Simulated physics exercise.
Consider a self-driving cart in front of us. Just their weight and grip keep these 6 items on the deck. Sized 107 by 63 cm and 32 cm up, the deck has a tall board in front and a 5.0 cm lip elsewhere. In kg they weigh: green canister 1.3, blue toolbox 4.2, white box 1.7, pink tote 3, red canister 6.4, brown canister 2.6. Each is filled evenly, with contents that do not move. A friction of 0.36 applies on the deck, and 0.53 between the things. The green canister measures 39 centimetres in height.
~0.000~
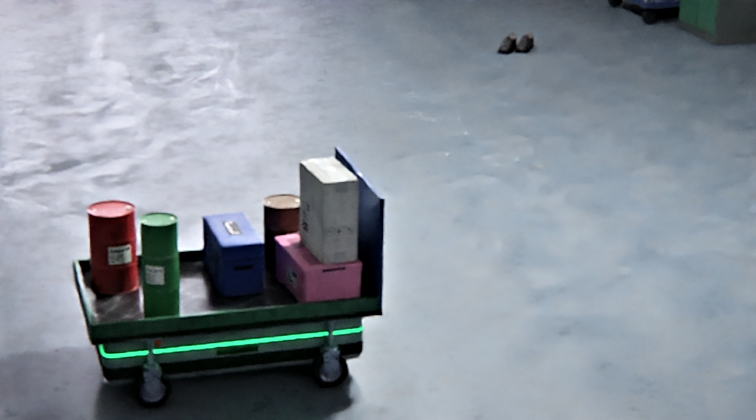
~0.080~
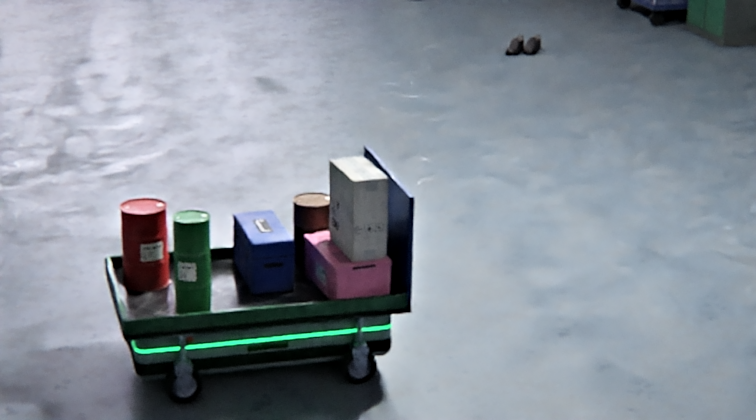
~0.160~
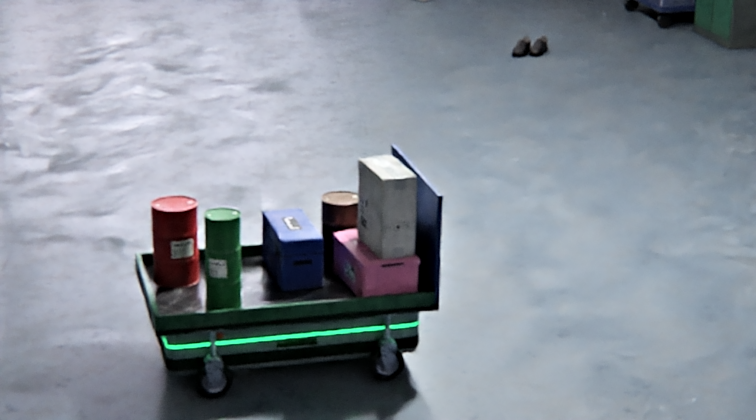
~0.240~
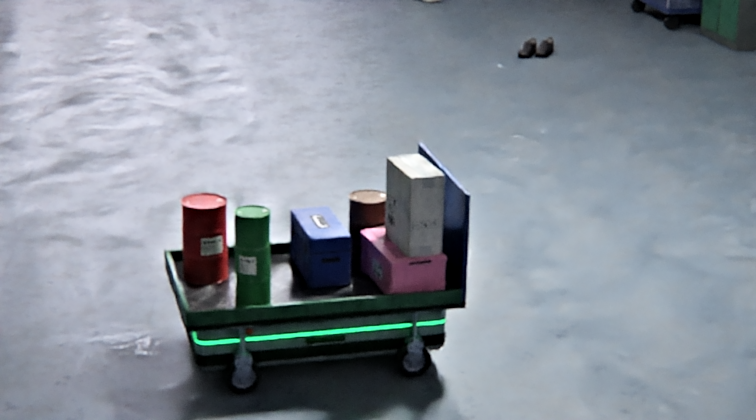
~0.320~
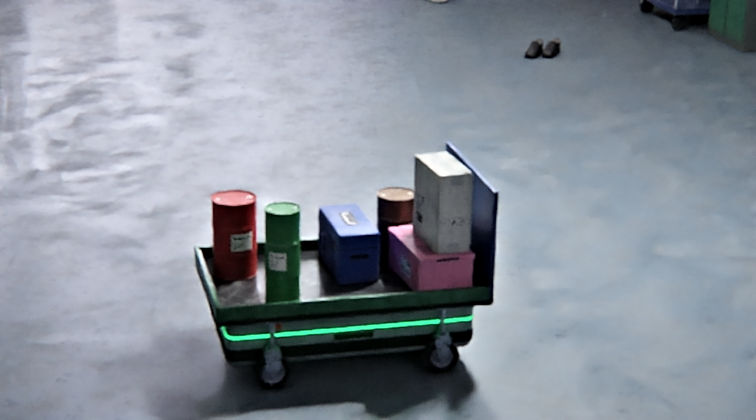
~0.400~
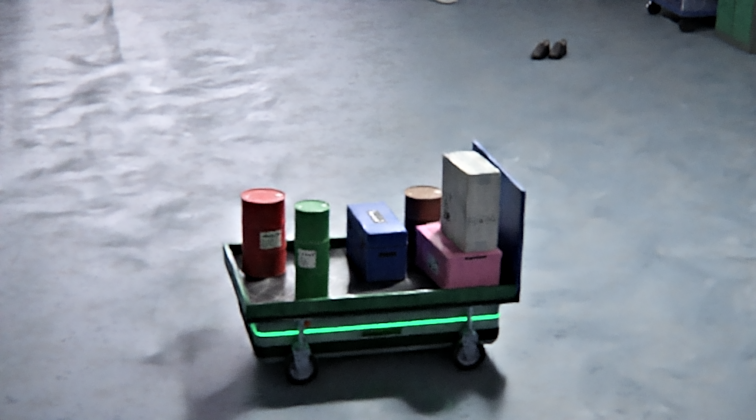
A self-driving cart carrying canisters, a toolbox, a tote and a white box rolls right.
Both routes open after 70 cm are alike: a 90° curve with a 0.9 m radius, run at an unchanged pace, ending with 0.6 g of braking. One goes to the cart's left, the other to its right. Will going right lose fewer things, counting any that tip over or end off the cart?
Yes: Cutting right spares more of the load.
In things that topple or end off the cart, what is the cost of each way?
Turning left 2, turning right 1.
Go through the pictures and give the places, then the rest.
In the first picture, cart has run 0 cm; green canister (161, 268); blue toolbox (233, 254).
In the second picture, cart has run 12 cm; red canister (145, 244); brown canister (313, 231).
In the third picture, cart has run 24 cm; white box (386, 207); pink tote (375, 265).
In the fourth picture, cart has run 36 cm; red canister (205, 239); brown canister (368, 227).
In the fifth picture, cart has run 48 cm; white box (442, 203); pink tote (430, 260).
In the sixth picture, cart has run 60 cm; green canister (312, 253); blue toolbox (376, 241).
Turning left. At 0.80 s, cart has run 120 cm, turned 22°; blue toolbox slid 3 cm near (488, 218); white box slid 13 cm; brown canister slid 5 cm.
After 1.60 s, cart has run 240 cm, turned 90°; blue toolbox slid 4 cm near (450, 138); brown canister slid 4 cm; pink tote slid 3 cm.
After 1.90 s, cart has run 260 cm, turned 90°, stopped; green canister leaning 12° near (503, 120); blue toolbox slid 12 cm near (435, 122); brown canister slid 15 cm.
At rest (2.7 s), off the cart, white box; tipped over on the deck, green canister; not toppled but over 10 cm from the start, blue toolbox, red canister and brown canister; the last one in place, give or take 10 cm. In the last view, green canister near (488, 132), blue toolbox near (433, 120).
Turning right instead, green canister tipped over or off the cart, 1 of 6 in all.
